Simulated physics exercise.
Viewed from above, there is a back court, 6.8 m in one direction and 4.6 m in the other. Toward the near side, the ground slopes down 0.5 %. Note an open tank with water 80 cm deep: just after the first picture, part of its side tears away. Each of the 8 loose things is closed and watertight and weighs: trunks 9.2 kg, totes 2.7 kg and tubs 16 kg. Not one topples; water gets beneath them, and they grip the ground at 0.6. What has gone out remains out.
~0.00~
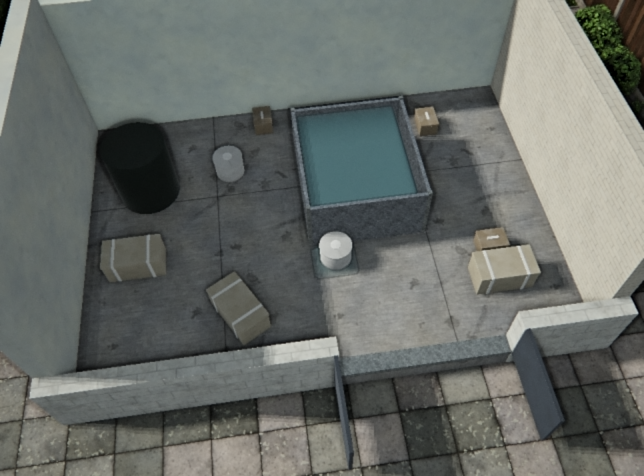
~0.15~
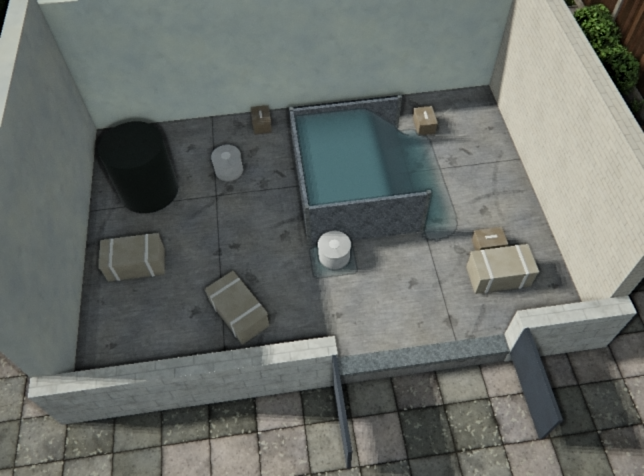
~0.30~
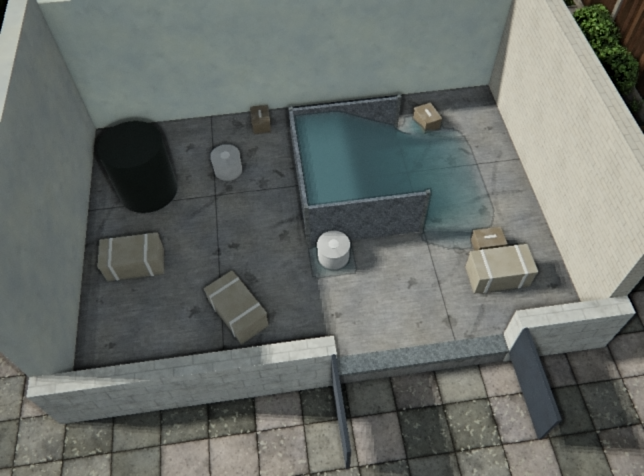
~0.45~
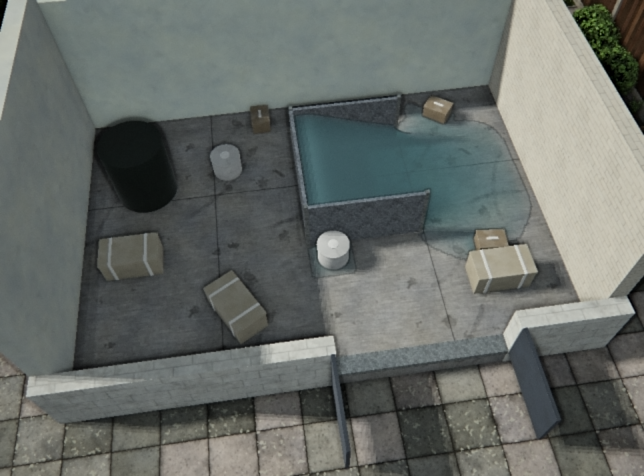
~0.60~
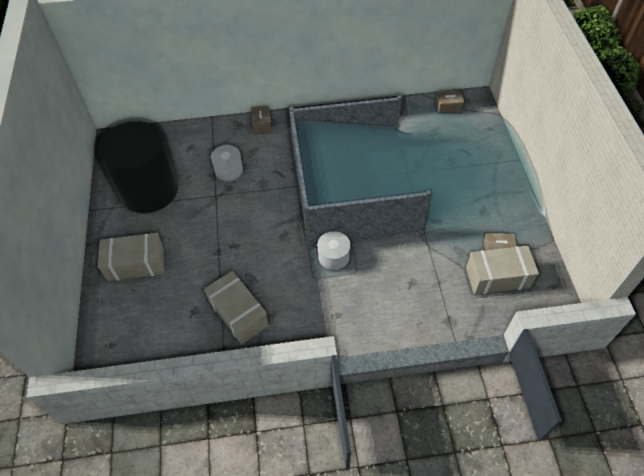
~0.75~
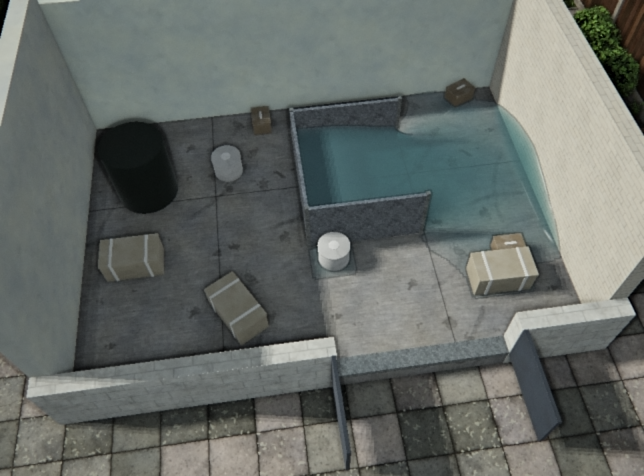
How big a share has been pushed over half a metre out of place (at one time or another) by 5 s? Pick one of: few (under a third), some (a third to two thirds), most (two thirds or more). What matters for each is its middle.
Some.
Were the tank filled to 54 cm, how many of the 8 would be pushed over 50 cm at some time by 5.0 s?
The answer would then be 4.
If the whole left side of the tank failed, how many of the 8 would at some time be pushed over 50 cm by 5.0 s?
Result: 7 of them.
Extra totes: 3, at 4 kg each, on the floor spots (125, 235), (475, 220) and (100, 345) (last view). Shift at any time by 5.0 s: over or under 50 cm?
Reading them off in order: Not beyond, clears the mark, not beyond.
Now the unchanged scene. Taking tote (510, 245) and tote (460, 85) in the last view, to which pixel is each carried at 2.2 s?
First one near (557, 296), second near (402, 107).
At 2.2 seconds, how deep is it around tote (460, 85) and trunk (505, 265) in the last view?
Depths: Near 14 cm, then near 9 cm.
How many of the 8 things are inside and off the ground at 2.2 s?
The count is 2.
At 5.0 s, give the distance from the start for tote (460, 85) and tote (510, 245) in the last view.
In turn: 500 cm, gone out.
After 1.1 s 2 of 8 are over 50 cm from their spots; 2 afloat.
After 2.2 s 2 of 8 are over 50 cm from their spots; 2 afloat.
After 3.5 s 4 of 8 are over 50 cm from their spots; 3 afloat.
After 5.0 s 5 of 8 are over 50 cm from their spots, and 5 have been at some point; 3 afloat.
